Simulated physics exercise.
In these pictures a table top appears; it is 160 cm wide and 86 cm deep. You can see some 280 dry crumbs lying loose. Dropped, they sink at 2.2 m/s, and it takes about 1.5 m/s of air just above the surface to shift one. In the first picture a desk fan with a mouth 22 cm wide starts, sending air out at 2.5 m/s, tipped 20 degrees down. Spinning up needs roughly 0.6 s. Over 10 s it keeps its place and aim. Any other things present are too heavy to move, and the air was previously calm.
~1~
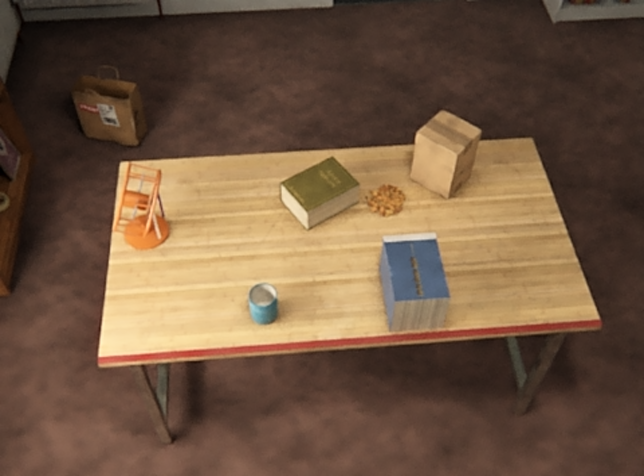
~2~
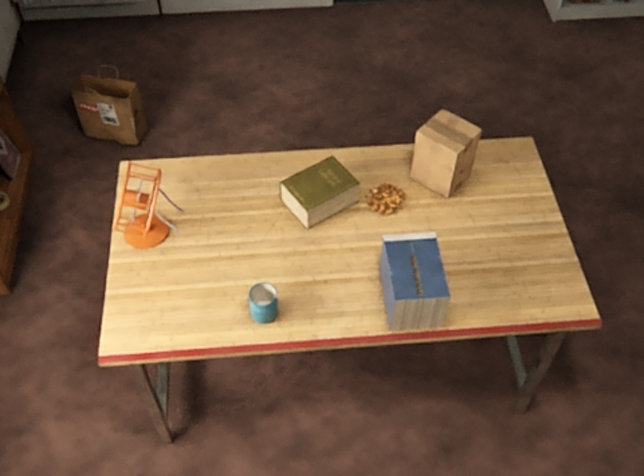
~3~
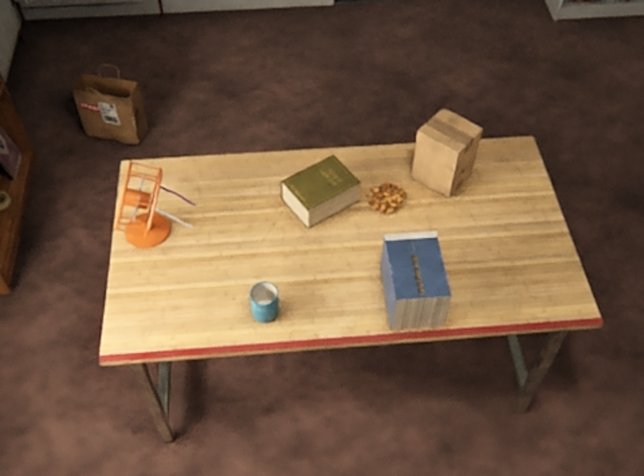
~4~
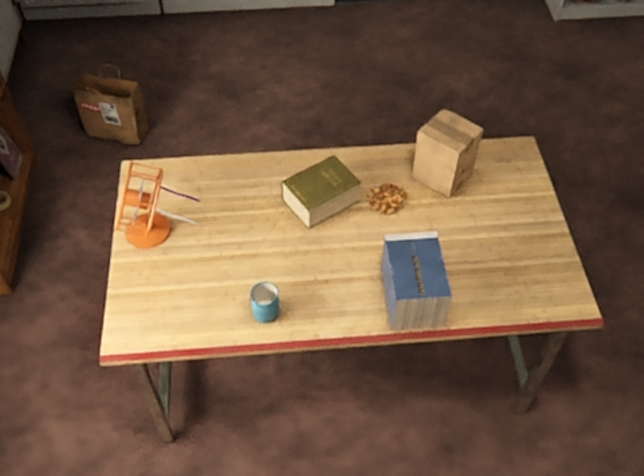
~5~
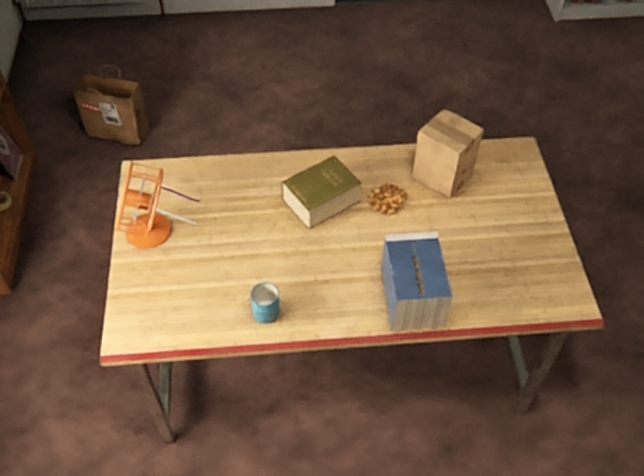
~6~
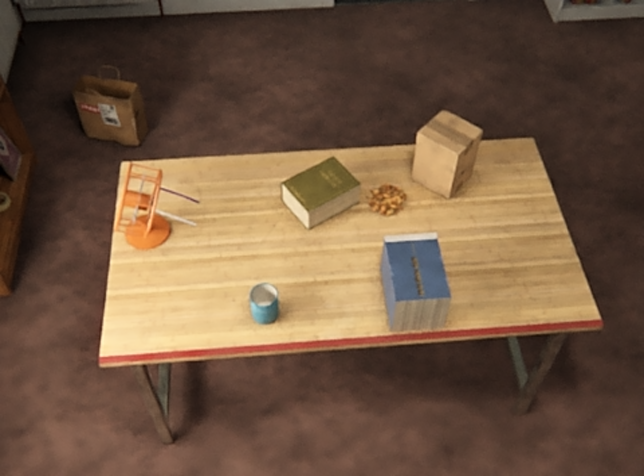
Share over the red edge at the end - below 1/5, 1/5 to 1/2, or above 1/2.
Probably the share over that edge will not even reach a fifth.
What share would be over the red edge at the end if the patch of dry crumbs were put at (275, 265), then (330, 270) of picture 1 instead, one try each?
First try about 90 per cent, second about 70 per cent.
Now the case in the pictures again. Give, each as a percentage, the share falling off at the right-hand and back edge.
About 0 per cent right-hand, about 0 per cent back.
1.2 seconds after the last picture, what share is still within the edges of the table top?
The share then is about 100 %.
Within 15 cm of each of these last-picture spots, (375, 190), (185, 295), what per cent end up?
Roughly 90 % and 0 %, in that order.
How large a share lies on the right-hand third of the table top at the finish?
Share at the end: Close to 0 %.
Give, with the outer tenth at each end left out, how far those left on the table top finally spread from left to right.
Around 10 cm.
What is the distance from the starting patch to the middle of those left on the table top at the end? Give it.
About 0 cm.
Then, 1.2 s after the last picture, 0 % are over the red edge; the middle of those still in play is near (388, 200); 8 % have settled or left.
Then, 2.4 s after the last picture, 0 % are over the red edge; the middle of those still in play is near (387, 201); 13 % have settled or left.
Then, 4.7 s after the last picture, 0 % are over the red edge; the middle of those still in play is near (389, 202); 23 % have settled or left.
Then, 9.2 s after the last picture, at the end, 0 % are over the red edge; the middle of those still in play is near (386, 204).
